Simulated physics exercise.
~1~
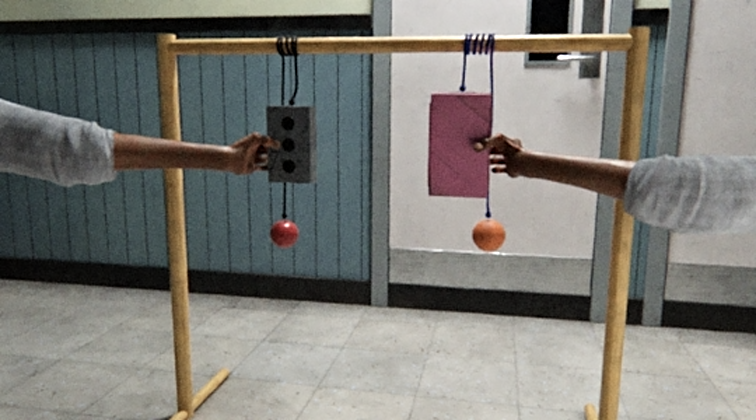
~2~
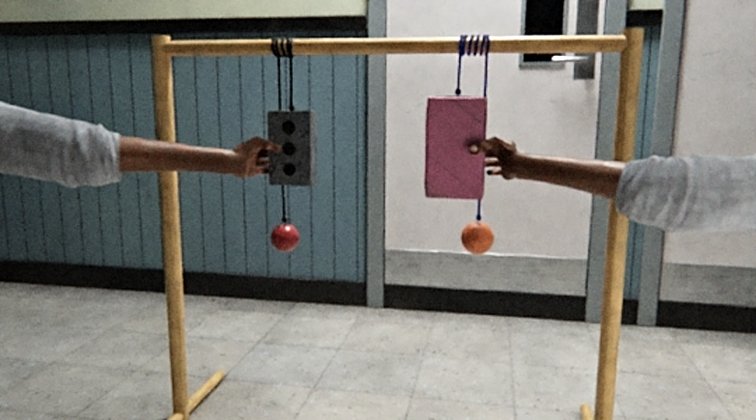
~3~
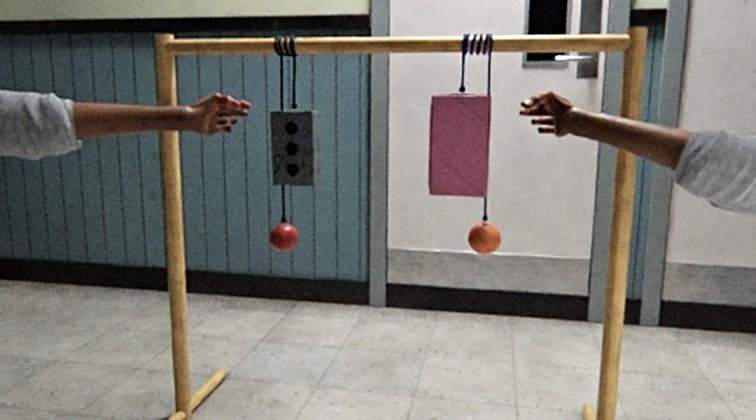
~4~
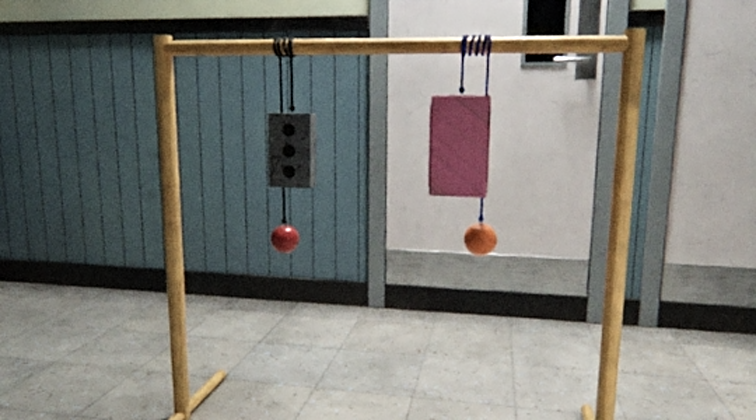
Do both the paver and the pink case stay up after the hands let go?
Yes, both stay up. The paver and the pink case are still hanging from the rail at about the same height once the hands are gone.
